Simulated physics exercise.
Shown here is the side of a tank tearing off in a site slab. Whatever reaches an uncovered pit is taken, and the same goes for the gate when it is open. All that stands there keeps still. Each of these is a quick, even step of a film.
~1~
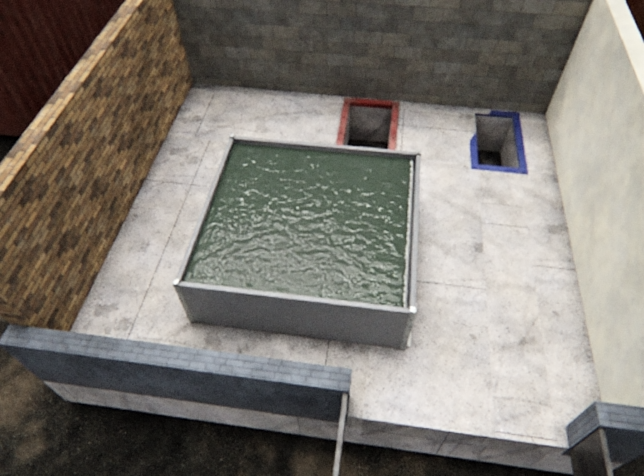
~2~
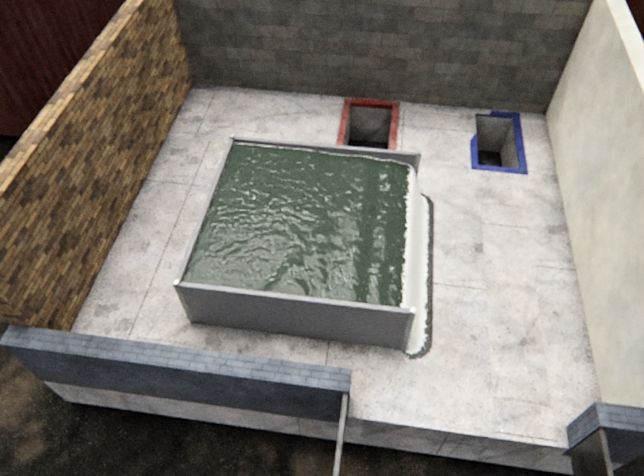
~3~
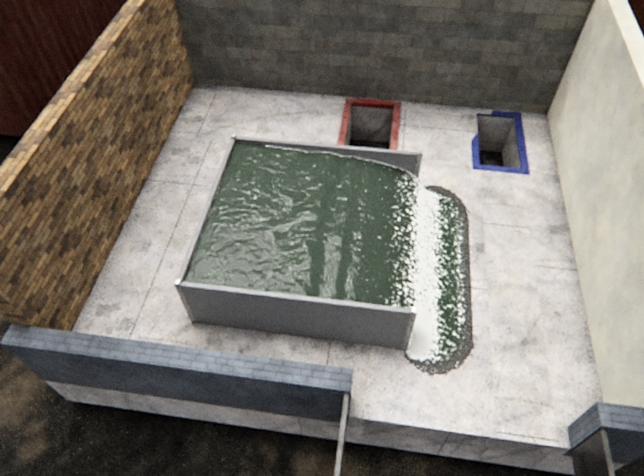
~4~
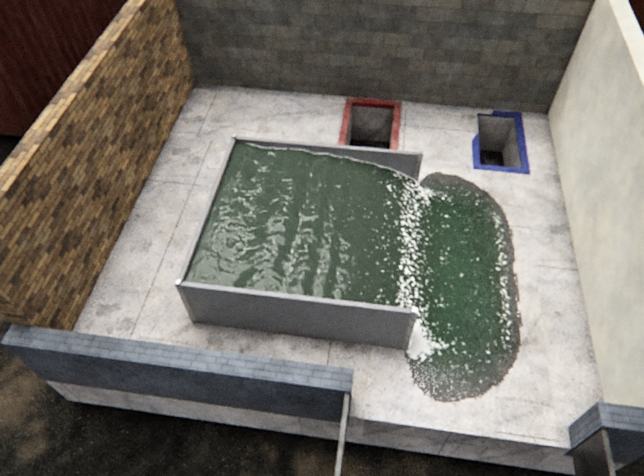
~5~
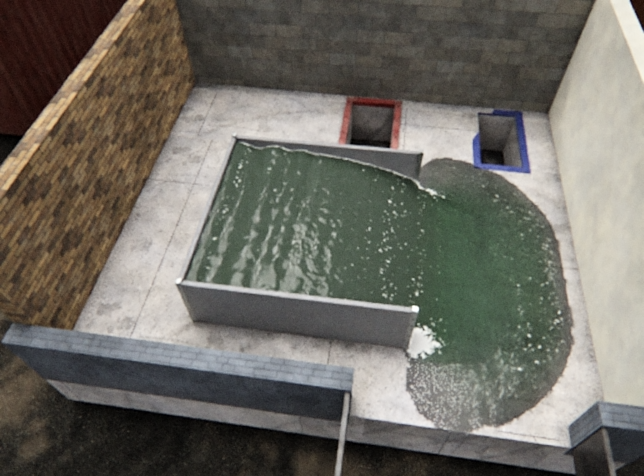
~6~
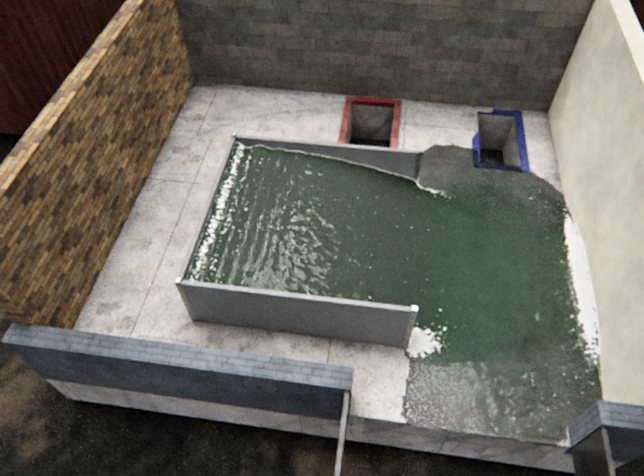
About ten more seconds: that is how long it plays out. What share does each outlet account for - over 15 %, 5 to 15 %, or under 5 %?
At the end, the gate passes fifteen per cent; the blue pit passes fifteen per cent; the red pit fails to reach five per cent.
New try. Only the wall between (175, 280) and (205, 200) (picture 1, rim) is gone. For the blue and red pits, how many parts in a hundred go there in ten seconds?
Blue 8 %, red 20 %.
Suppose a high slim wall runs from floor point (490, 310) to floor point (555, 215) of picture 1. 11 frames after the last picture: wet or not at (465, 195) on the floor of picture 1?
As far as I can tell, it ends up soaked.
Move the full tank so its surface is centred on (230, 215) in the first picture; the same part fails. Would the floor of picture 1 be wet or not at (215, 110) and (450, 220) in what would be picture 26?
The first spot ends up bone-dry, while the second ends up waterlogged.
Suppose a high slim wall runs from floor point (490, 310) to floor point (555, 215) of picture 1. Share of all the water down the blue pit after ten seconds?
Blue: About 45 %.
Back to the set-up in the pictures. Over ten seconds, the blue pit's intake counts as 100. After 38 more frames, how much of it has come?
About 75 per cent.
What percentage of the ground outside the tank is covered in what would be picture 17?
35 %.
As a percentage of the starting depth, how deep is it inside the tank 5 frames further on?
I'd say around 56 per cent.
A moment on, water covers 35 % of the floor; the gate 1 %, the blue pit 1 %, the red pit 0 %.
Next, water covers 35 % of the floor; the gate 4 %, the blue pit 4 %, the red pit 0 %.
Then, water covers 45 % of the floor; the gate 15 %, the blue pit 16 %, the red pit 0 %.
Later, water covers 55 % of the floor; the gate 28 %, the blue pit 30 %, the red pit 1 %.
In the end, water covers 50 % of the floor; the gate 36 %, the blue pit 39 %, the red pit 2 %.
